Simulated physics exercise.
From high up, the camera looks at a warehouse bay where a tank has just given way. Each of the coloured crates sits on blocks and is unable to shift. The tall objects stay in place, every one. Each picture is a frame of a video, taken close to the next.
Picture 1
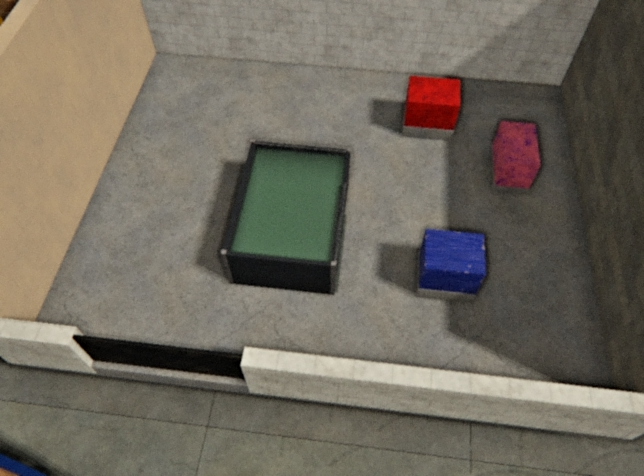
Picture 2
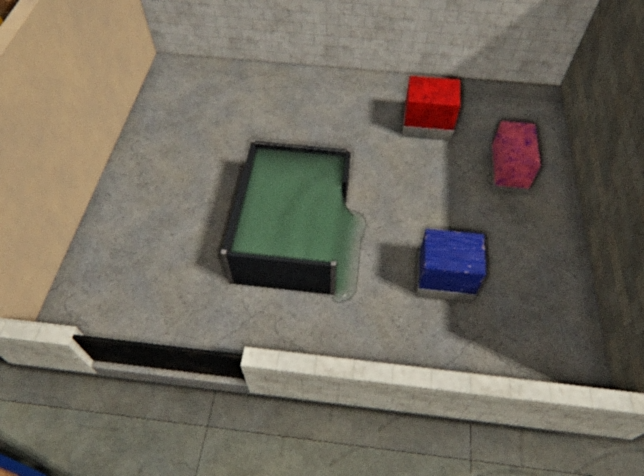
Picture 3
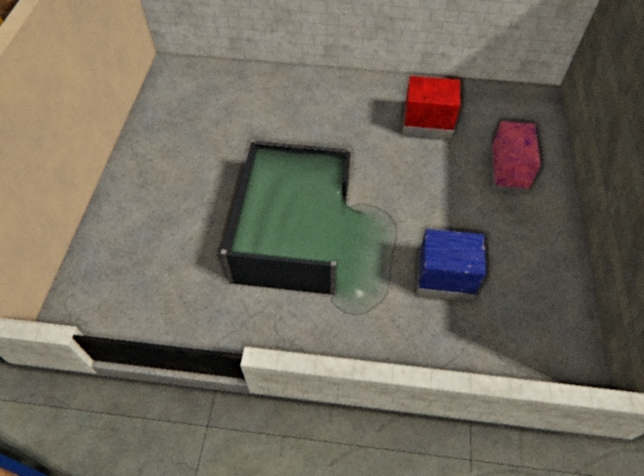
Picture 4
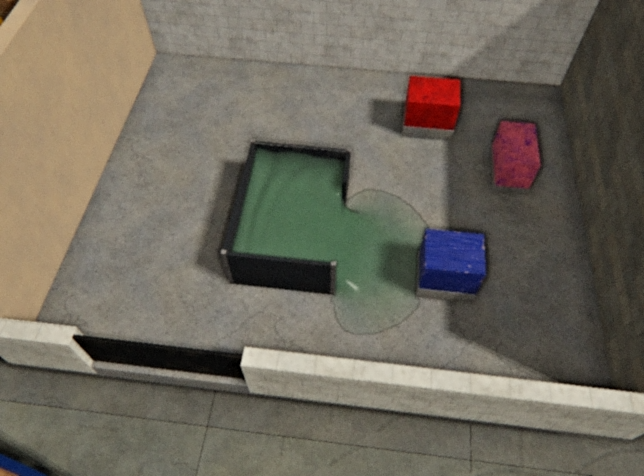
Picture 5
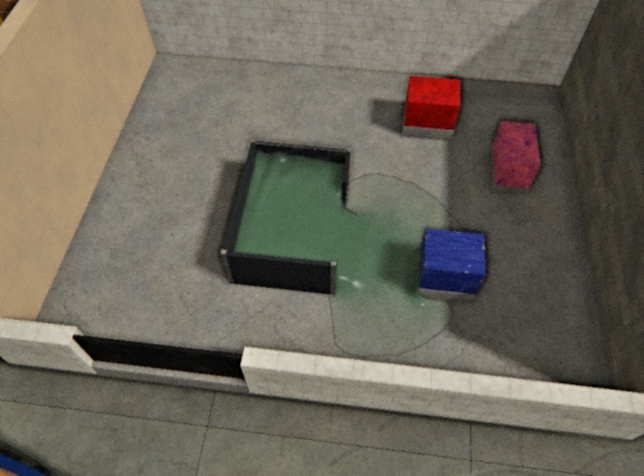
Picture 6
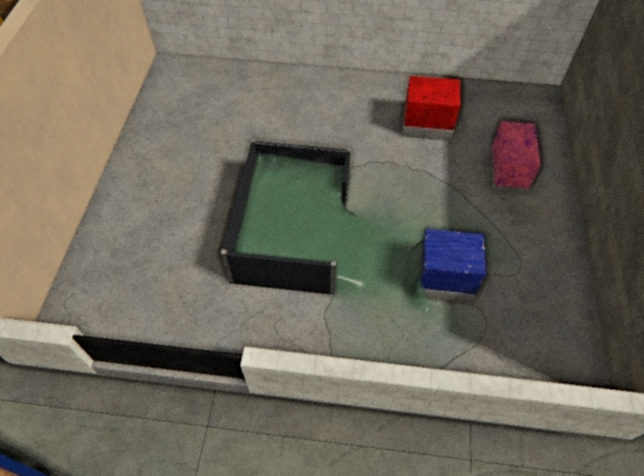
A walled warehouse bay with a grey concrete floor is seen from high up by a still camera. A dark-sided tank of green water stands left of centre, with a red crate at the upper right, a dark pink one beyond it, and a blue one nearer. Water pours through a gap in the tank's right side, fans across the floor and spreads around the unmoving blue crate as the tank's level drops.
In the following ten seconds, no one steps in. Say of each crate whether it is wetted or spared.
Outcome: Pink crate: Doused. Red crate: Clear. Blue crate: Doused.
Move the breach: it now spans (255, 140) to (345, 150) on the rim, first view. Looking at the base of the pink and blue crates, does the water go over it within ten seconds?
As I see it, the pink one is not reached, and the blue one is not reached.
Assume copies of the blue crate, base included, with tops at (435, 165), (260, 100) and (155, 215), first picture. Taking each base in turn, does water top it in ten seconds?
Listed in turn: Overtopped / clear / clear.
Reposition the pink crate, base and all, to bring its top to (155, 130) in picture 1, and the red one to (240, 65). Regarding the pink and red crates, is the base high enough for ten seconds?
The pink crate is not reached; the red crate is not reached.
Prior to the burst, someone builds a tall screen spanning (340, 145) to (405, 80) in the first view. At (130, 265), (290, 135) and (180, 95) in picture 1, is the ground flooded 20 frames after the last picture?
The first point comes out unwetted, the next unwetted, the last unwetted.
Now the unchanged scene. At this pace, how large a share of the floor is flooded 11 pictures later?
Around 35 percent.
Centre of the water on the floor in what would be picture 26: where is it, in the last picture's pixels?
I'd say around (431, 247).
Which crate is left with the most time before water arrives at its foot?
That is the one in red.
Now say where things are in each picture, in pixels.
In the first picture, still water in the tank at (291, 202).
In the second picture, water pours out at (337, 240) and has run to (346, 296).
In the third picture, the front is at (366, 306), out from the gap at (336, 243).
In the fourth picture, the front is at a hidden place, out from the gap at (336, 244).
In the fifth picture, water pours out at (336, 244) and has run to a hidden place.
In the sixth picture, the front is at (513, 260), out from the gap at (336, 244).
A moment on, water covers 25 % of the floor; the pink crate water round its plinth, the red crate water round its plinth, the blue crate water round its plinth.
Next, water covers 35 % of the floor; the pink crate water round its plinth, the red crate water round its plinth, the blue crate water round its plinth.
Then, water covers 50 % of the floor; the pink crate water round its plinth, the red crate water round its plinth, the blue crate water round its plinth.
Later, water covers 70 % of the floor; the pink crate water round its plinth, the red crate water round its plinth, the blue crate water round its plinth.
In the end, water covers 95 % of the floor; the pink crate was topped, the red crate stayed above the water, the blue crate was topped.
